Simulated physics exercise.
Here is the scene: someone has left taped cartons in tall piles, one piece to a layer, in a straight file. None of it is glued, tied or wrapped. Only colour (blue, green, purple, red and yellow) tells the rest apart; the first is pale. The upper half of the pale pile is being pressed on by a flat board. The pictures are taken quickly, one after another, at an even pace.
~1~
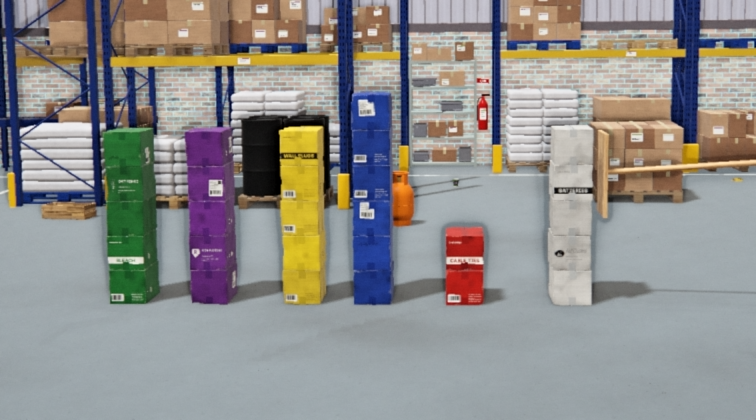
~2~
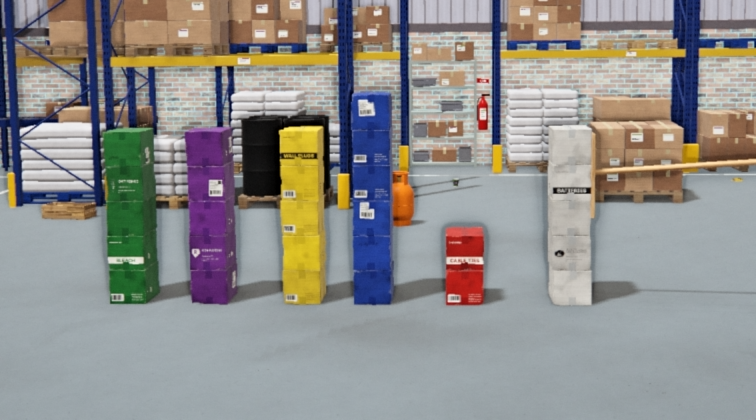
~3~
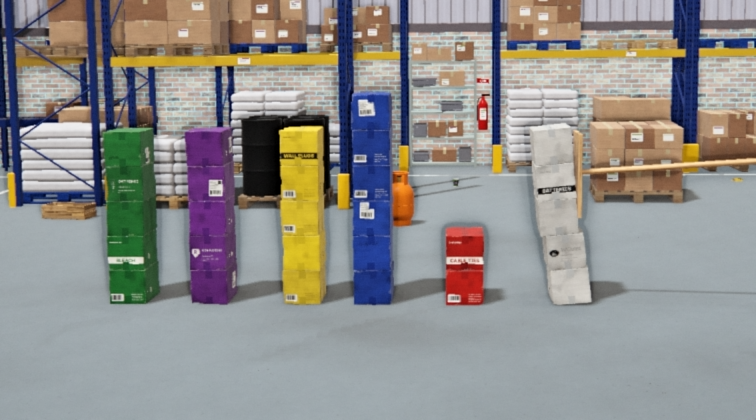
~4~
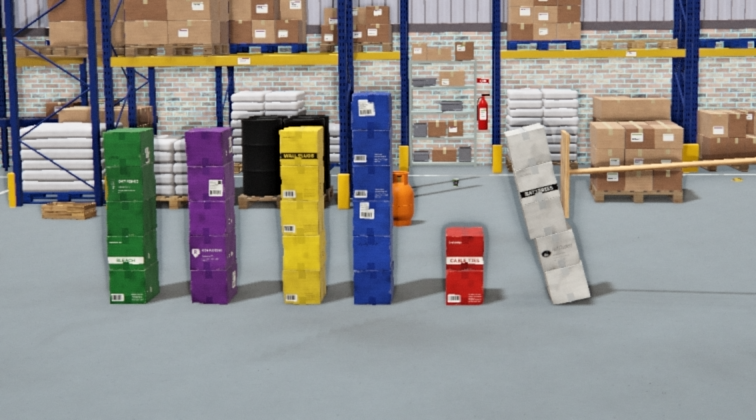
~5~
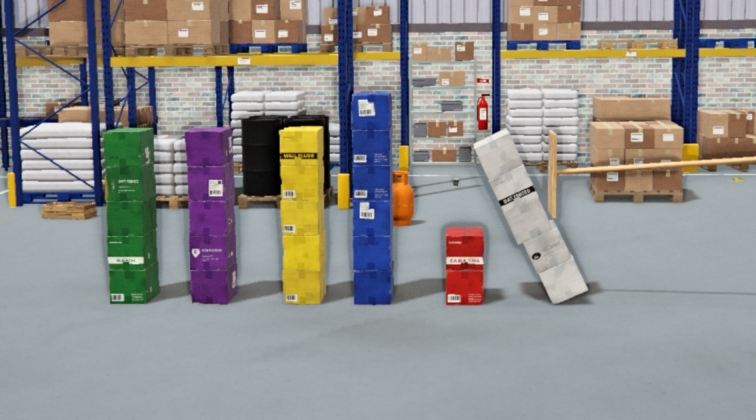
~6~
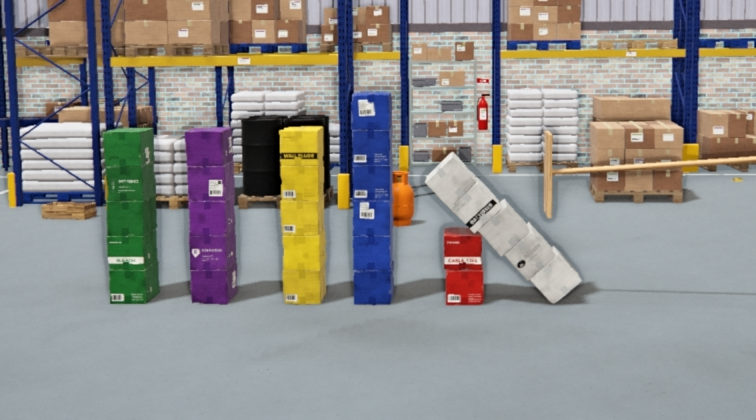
Tall stacks of taped cartons stand in a row across a grey warehouse floor, seen from the front by a still camera, with racks, pallets and a brick wall behind. From left they are green, purple, yellow, blue, a short red one and a pale one beside an upright wooden board. The board pushes left against the pale stack's upper part, and the stack tilts steeply leftward over the red one as the others stay still.
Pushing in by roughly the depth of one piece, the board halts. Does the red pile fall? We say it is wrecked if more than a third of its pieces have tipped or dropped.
No.
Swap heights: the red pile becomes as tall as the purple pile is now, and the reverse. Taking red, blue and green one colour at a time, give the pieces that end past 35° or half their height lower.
Red 5, blue 6, green 5.
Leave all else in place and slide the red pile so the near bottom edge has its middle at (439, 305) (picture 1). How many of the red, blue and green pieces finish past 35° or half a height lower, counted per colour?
Pile by pile, I count red 0, blue 0 and green 0.
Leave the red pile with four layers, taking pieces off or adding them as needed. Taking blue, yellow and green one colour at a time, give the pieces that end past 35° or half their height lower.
The counts are blue 4, yellow 4 and green 5.
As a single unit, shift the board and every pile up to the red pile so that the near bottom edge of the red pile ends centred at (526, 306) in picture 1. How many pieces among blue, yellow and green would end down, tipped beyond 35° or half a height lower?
By my count it's blue 0, yellow 0, green 0.
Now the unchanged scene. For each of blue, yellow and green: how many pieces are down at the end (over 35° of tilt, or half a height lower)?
In the end the numbers are blue 0, yellow 0 and green 0.
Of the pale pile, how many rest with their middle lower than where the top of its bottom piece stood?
Pale piece tally: 2.
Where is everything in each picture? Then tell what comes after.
In the first picture (each place is the centre of the face we see best), board (606, 165) not yet touching; top red carton (465, 253); top green carton (122, 149); the others all in place.
Board (593, 165) pushing; top red carton (465, 253), in the second picture.
Board (581, 165) pushing, top of the pale pile leaning barely; top red carton (465, 253); the others all in place, in the third picture.
Board (568, 165) pushing, top of the pale pile leaning a little; top red carton (465, 253); the others all in place, in the fourth picture.
Board (555, 165) pushing, top of the pale pile leaning clearly; top red carton (465, 253); the others all in place, in the fifth picture.
Board (550, 165) stopped, top of the pale pile leaning well over; top red carton (463, 253); top green carton (122, 149); the others all in place, in the sixth picture.
Just after the last frame, 5 of the pale pile down; none of the 2 red cartons down (0 of 23 in all colours); top red carton moved a little.
A moment on, 5 of the pale pile down; none of the 2 red cartons down (0 of 23 in all colours); top red carton moved half its height.
When it is over, 5 of the pale pile down; none of the 2 red cartons down (0 of 23 in all colours); top red carton moved half its height; top blue carton unmoved. In pixels of the last frame, middles, top red carton near (451, 248), top blue carton near (372, 111).
